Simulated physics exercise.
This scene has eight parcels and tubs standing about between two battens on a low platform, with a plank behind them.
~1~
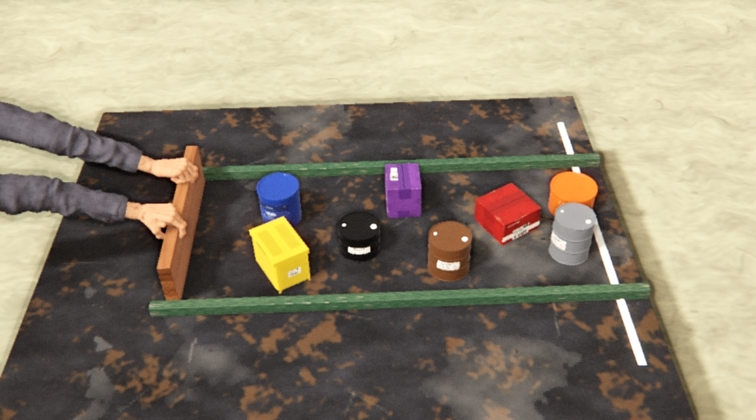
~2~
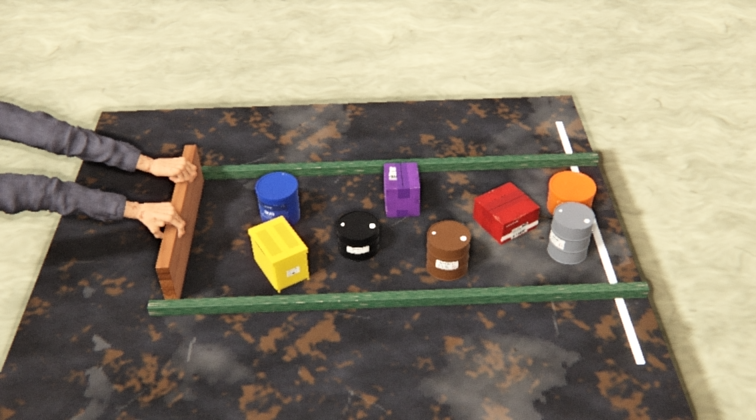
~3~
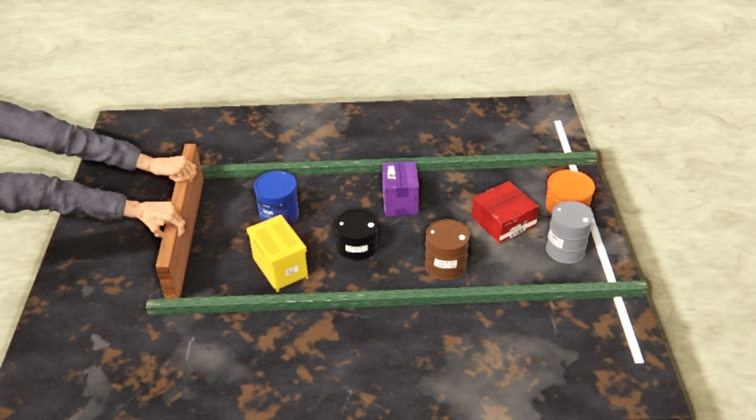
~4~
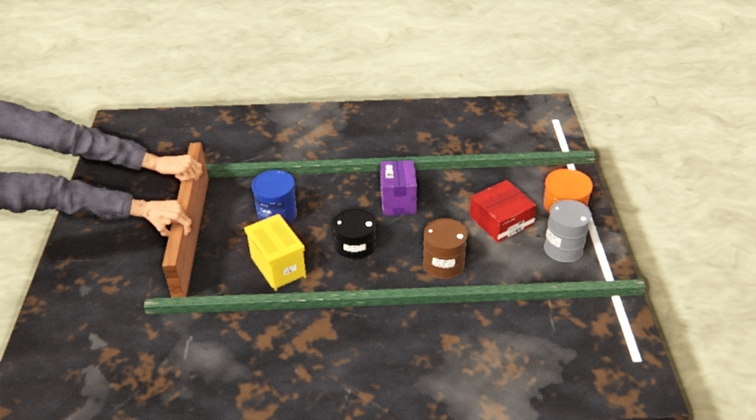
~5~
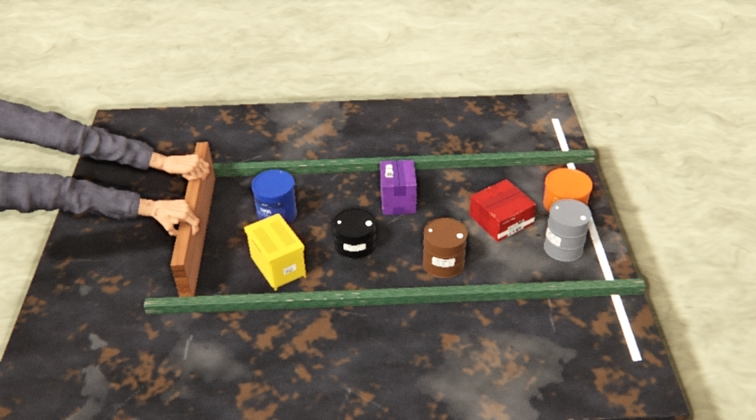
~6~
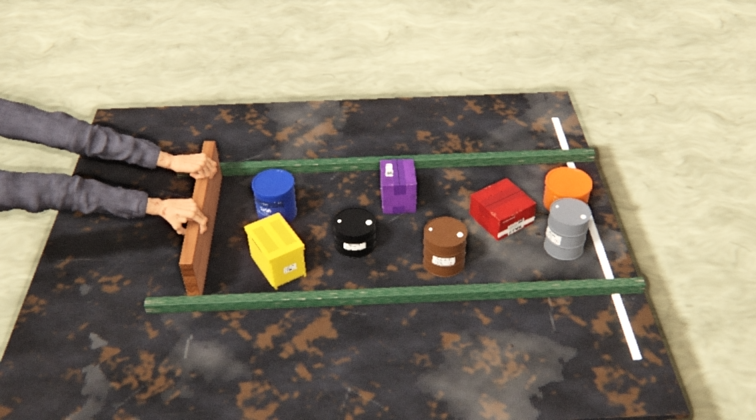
On a dark, rust-blotched platform set on pale ground, seen from above at an angle, two green battens run left to right, with a white strip crossing near their right ends. Between them stand blue, black, brown, orange and grey drums and yellow, purple and red boxes. Two grey-sleeved arms first hold a brown plank nearly still at the left, then slide it slightly rightward, touching nothing, as the view drifts very slightly.
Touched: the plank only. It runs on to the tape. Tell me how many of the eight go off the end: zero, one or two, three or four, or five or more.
After that push, what drops off the edge is more than two, under five.
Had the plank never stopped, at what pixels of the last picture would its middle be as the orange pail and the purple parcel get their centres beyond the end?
The middle is at (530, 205) when it's the orange pail, and at (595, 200) when it's the purple parcel.
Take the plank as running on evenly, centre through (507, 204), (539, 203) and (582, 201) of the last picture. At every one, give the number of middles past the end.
Respectively 0, 2 and 4.
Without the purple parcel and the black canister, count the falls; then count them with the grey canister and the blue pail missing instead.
4 and 3.
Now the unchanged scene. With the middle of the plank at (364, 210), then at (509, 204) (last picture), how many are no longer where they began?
Respectively 4 and 8.
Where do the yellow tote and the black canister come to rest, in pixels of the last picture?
In the last picture the yellow tote sits at (626, 247) while the black canister sits at (615, 217).
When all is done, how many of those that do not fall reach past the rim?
Tally: 4.
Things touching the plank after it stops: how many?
Tally at the end: 4.
Soon after, none off yet; orange pail at rest near (567, 192); grey canister at rest near (567, 229); red parcel at rest near (502, 209).
Then, none off yet; orange pail moved about its own width near (598, 181); grey canister moved about its own width near (612, 220); red parcel moved well along near (577, 205).
By the end, the number that fall off is three or four; fallen, brown canister, red parcel, grey canister and orange pail.
